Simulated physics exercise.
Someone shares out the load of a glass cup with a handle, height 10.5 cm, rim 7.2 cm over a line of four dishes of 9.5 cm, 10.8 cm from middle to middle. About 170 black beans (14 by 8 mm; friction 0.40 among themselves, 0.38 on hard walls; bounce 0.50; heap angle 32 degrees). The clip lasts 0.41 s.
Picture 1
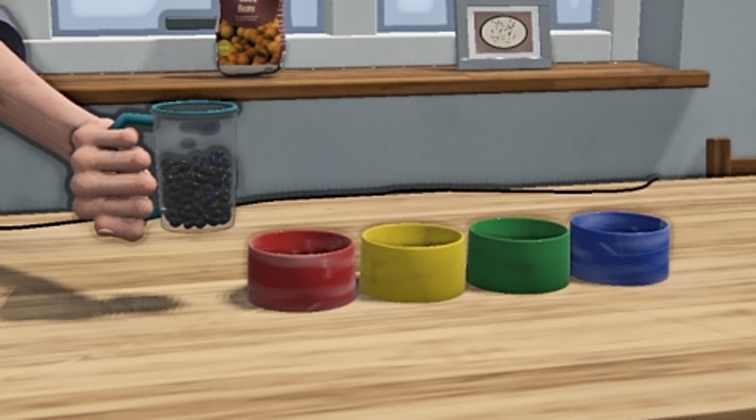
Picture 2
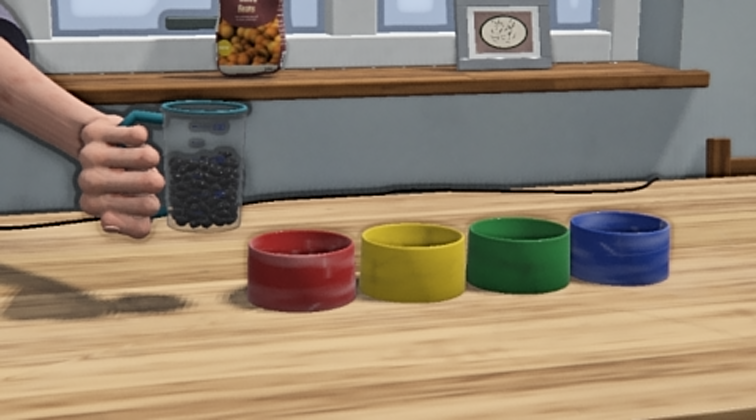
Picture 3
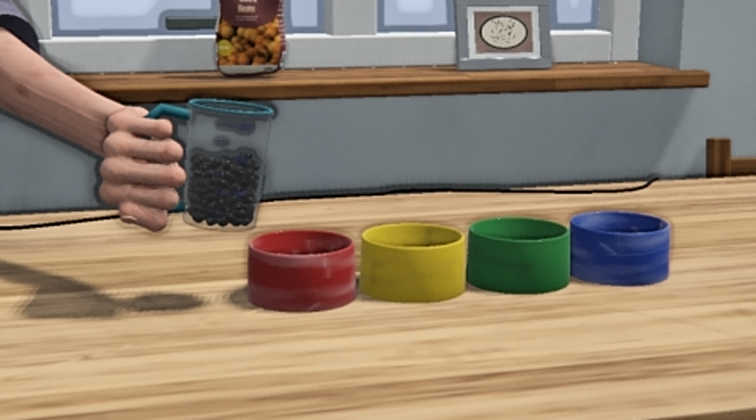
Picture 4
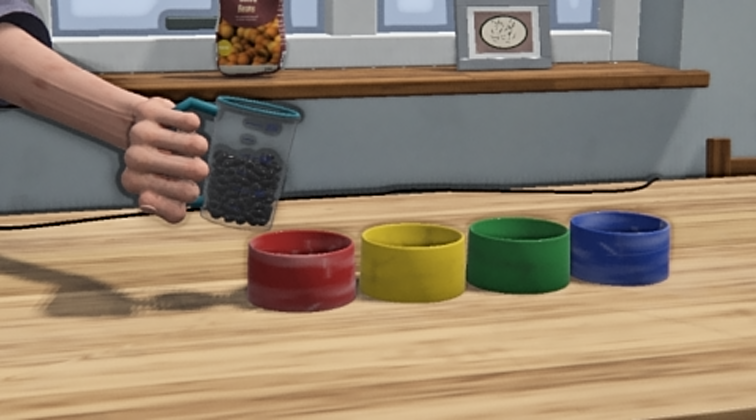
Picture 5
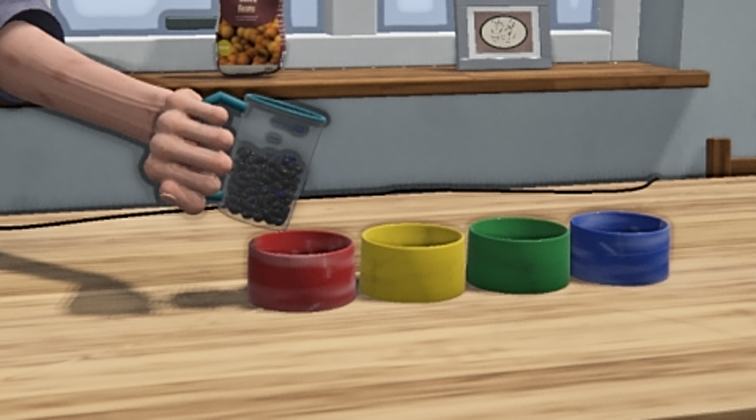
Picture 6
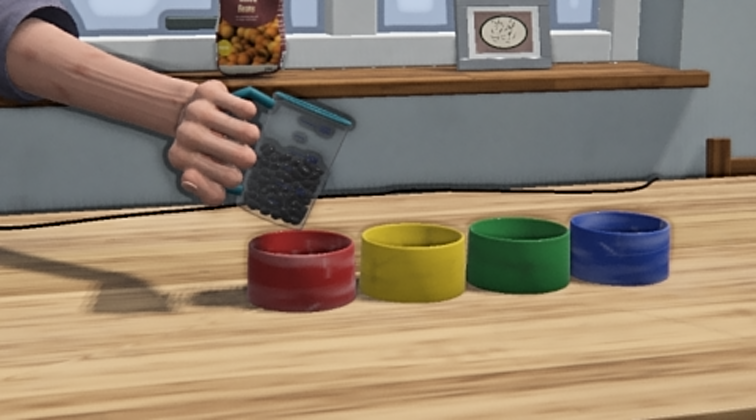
On a wooden table by a window, a hand holding a clear handled cup of black beans moves it right toward a row of red, yellow, green and blue dishes, gradually tilting it rightward above the red one.
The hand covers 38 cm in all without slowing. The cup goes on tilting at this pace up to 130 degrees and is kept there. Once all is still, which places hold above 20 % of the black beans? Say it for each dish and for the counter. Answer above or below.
Red: Below, blue: Above, green: Below, yellow: Below, counter: Below.
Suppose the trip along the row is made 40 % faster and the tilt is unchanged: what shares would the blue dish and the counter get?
In that case blue 100, counter 0.
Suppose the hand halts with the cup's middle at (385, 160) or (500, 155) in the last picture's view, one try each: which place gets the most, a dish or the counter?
The winner: Yellow, then green.
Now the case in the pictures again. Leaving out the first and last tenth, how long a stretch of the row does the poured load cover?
Some 5 cm.
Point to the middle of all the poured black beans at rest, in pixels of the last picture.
At about (624, 251).
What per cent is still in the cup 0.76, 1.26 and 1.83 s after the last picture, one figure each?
About 100, 90, 0.
Then, 0.76 s after the last picture, tilt 73 degrees; cup holds 100 %.
Then, 1.26 s after the last picture, tilt 106 degrees; cup holds 90 %, blue 10 %.
Then, 1.83 s after the last picture, tilt 130 degrees; cup holds 0 %, blue 100 %.
In the end, red 0 %, blue 100 %, green 0 %, yellow 0 %, counter 0 %.
